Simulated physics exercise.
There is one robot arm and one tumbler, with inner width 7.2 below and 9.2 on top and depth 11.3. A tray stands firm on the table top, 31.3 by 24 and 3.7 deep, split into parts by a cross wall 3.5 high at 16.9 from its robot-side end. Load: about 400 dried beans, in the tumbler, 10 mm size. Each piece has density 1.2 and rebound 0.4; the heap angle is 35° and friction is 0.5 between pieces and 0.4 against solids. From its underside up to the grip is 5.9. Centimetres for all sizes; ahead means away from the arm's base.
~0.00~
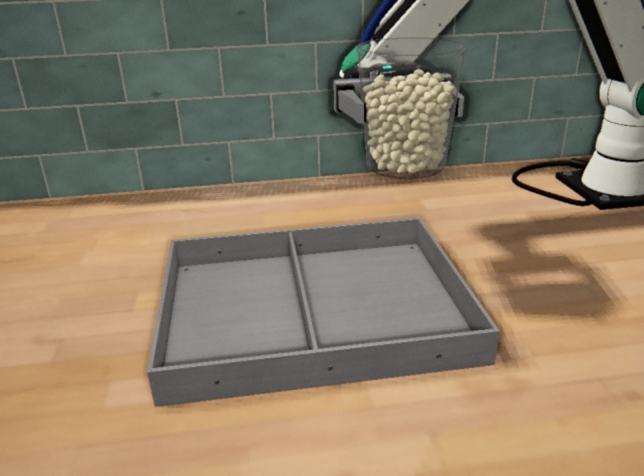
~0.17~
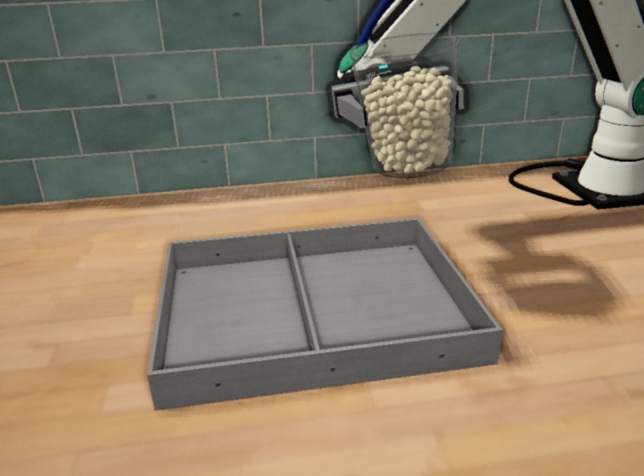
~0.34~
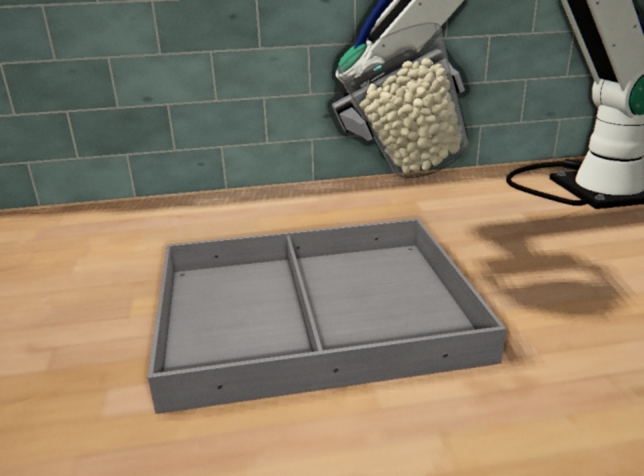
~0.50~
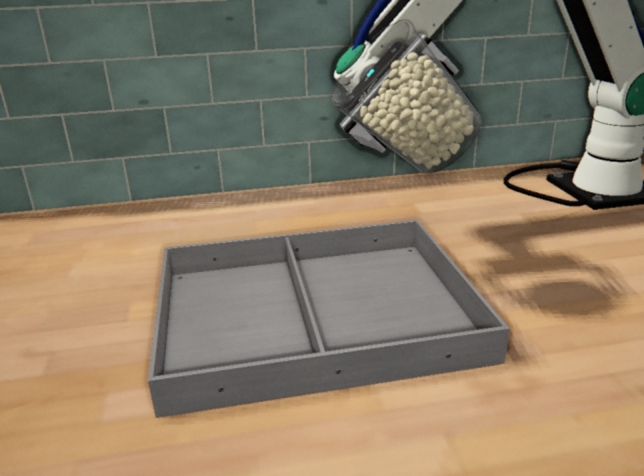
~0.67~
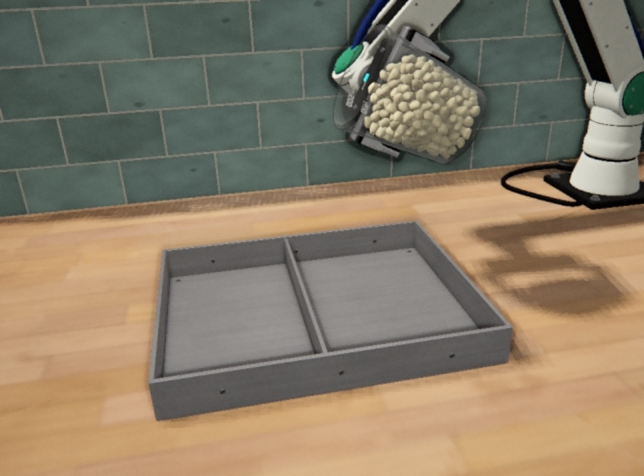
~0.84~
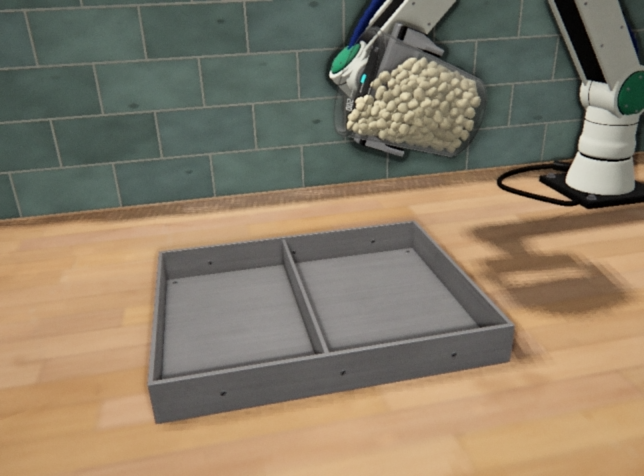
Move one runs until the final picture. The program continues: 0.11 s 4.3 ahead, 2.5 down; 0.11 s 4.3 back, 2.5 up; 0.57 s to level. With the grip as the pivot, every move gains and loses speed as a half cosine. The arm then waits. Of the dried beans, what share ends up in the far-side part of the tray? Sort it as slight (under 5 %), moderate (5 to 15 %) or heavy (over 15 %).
It counts as moderate.
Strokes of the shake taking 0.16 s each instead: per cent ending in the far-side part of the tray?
Around 0 percent.
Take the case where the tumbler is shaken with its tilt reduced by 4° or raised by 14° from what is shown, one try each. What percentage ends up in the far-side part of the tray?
Roughly 5 and 25 percent.
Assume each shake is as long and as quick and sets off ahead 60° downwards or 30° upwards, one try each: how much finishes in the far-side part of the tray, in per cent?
Near 0 and 50 percent respectively.
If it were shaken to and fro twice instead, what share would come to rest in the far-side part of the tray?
My guess is near 15 per cent.
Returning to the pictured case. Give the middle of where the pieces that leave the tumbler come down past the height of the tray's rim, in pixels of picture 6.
I'd put it somewhere near (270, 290).
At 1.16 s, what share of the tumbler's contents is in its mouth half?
I'd guess about 40 percent of it.
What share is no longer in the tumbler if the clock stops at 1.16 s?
Near 10 in a hundred parts have gone so far.
By 1.16 s, tilted 64° forward, highest piece 23 above the table; 352 in the tumbler, 12 in the far-side part, 36 in flight or on a rim.
By 1.47 s, tilted 12° forward, highest piece 27 above the table; 350 in the tumbler, 34 in the far-side part, 16 in the robot-side part.
By 1.83 s, level, highest piece 27 above the table; 350 in the tumbler, 34 in the far-side part, 16 in the robot-side part.
By 2.88 s, level, highest piece 27 above the table; 350 in the tumbler, 34 in the far-side part, 16 in the robot-side part.
Final count, 350 in the tumbler, 34 in the far-side part, 16 in the robot-side part. That is 8 % in the far-side part of the tray.
